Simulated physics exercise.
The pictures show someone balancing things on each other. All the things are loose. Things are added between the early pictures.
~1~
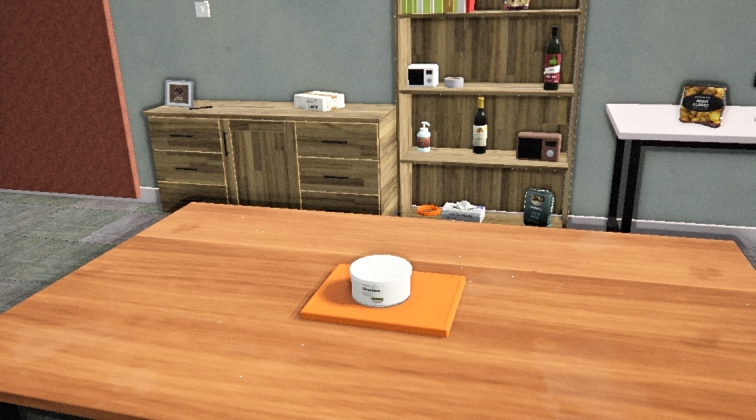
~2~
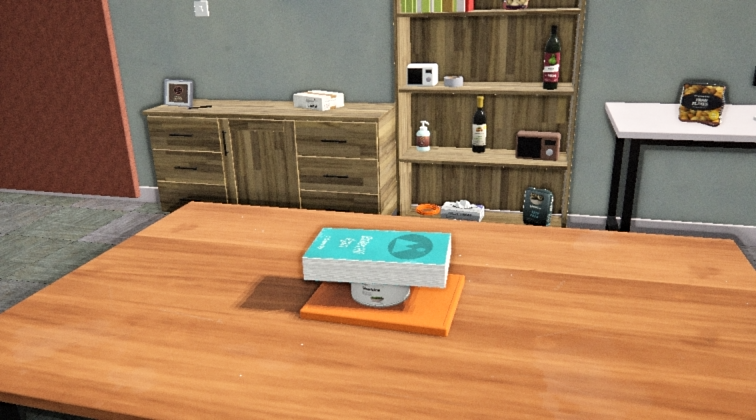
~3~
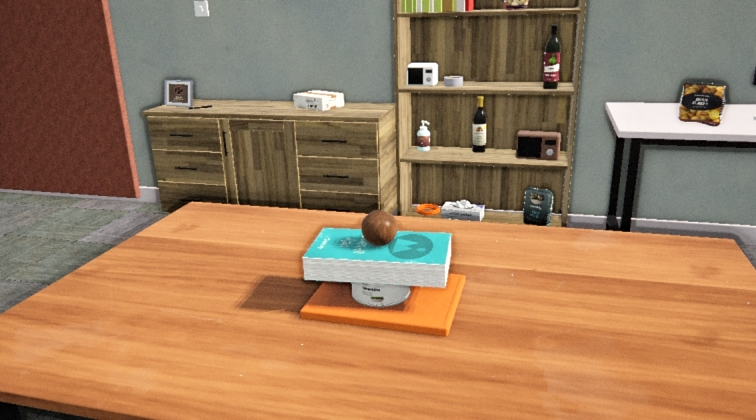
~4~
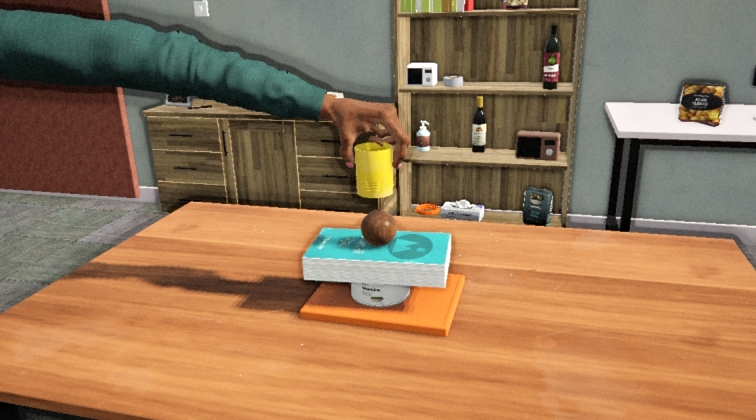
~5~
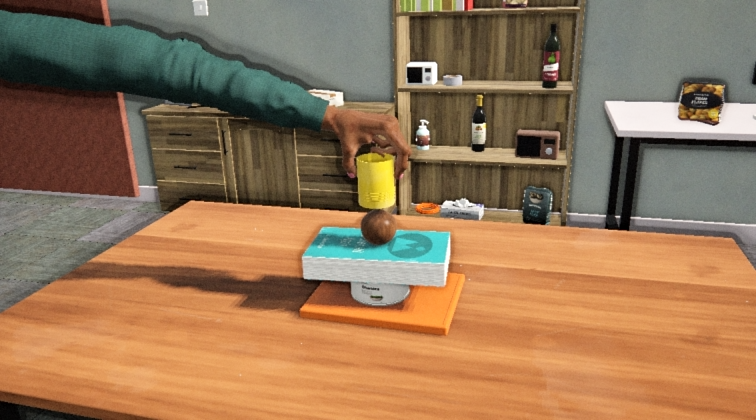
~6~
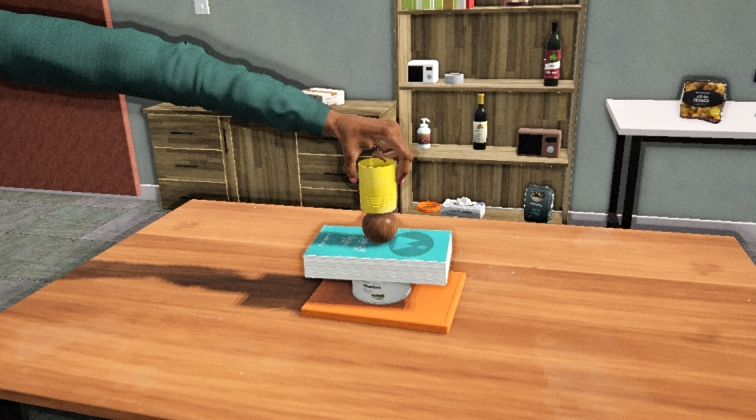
A turquoise book and then a brown ball appear on a small white container, which sits on an orange tray on a wooden table, seen from slightly above by a still camera. Behind stand a wooden cabinet on the left, shelves with bottles, and a white table on the right. A green-sleeved arm from the left lowers a yellow cup onto the ball, still gripping it.
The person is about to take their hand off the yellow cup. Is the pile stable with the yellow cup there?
Here the pile gives way.
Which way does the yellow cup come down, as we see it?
To the left.
Then, 0.50 s on from there, yellow cup turned 40° from how it was put near (360, 188).
Then, 0.60 s on from there, yellow cup now fallen.
Then, 0.70 s on from there, things are still on the move.
Then, 1.70 s on from there, nothing new.
In the end, fallen, yellow cup; the other 4 unmoved. At the end, from the last picture's camera, yellow cup near (320, 226). The pile loses its balance.
